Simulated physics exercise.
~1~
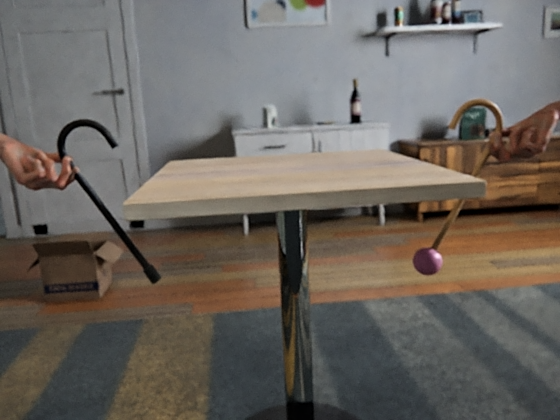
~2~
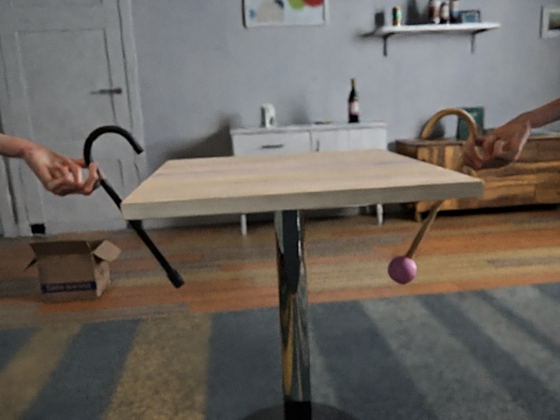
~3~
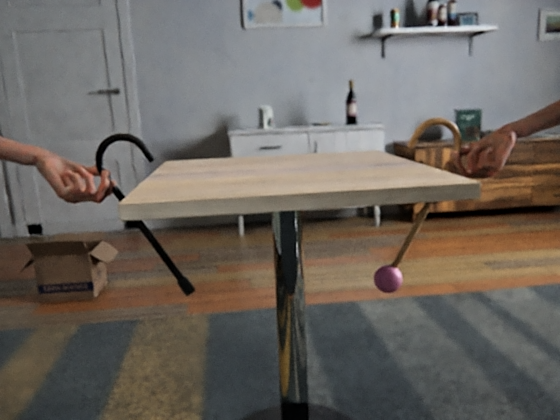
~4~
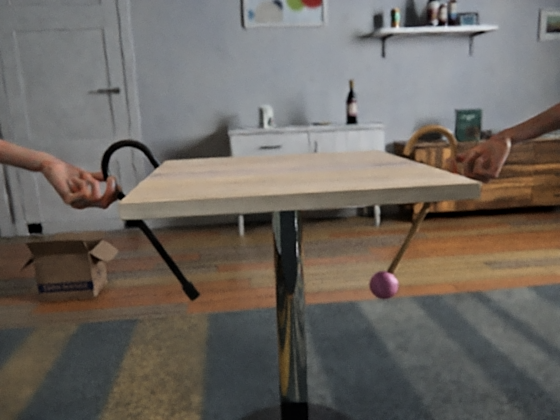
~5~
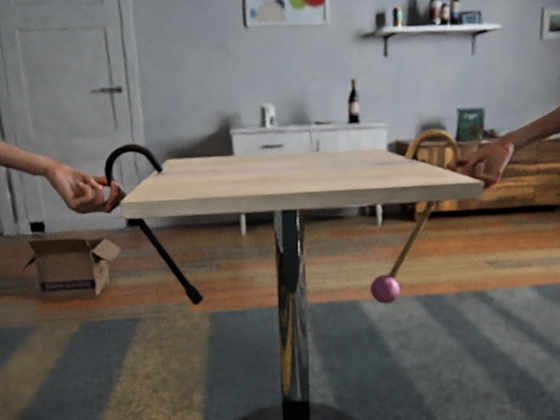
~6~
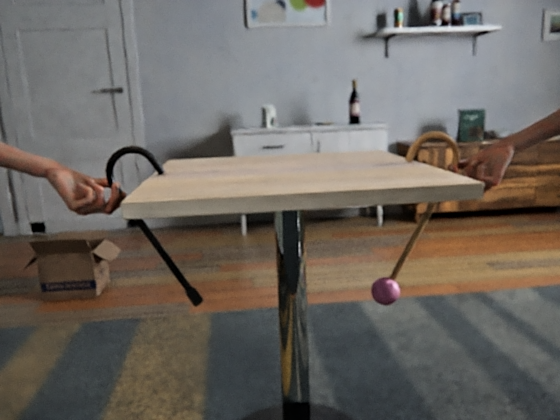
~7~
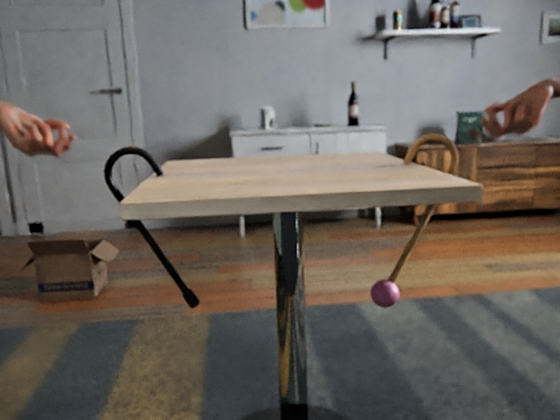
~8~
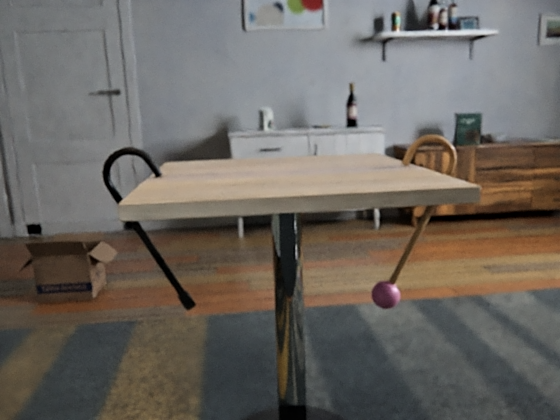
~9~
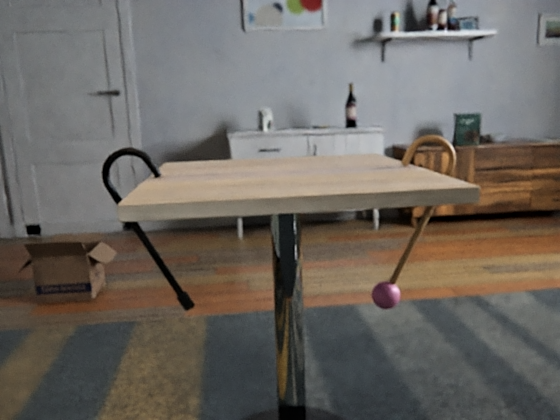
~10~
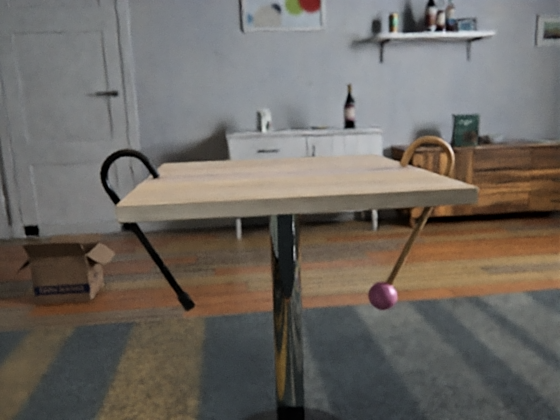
In a room, two hands hook a black cane and pink-tipped stick on a table, leaving both hanging.
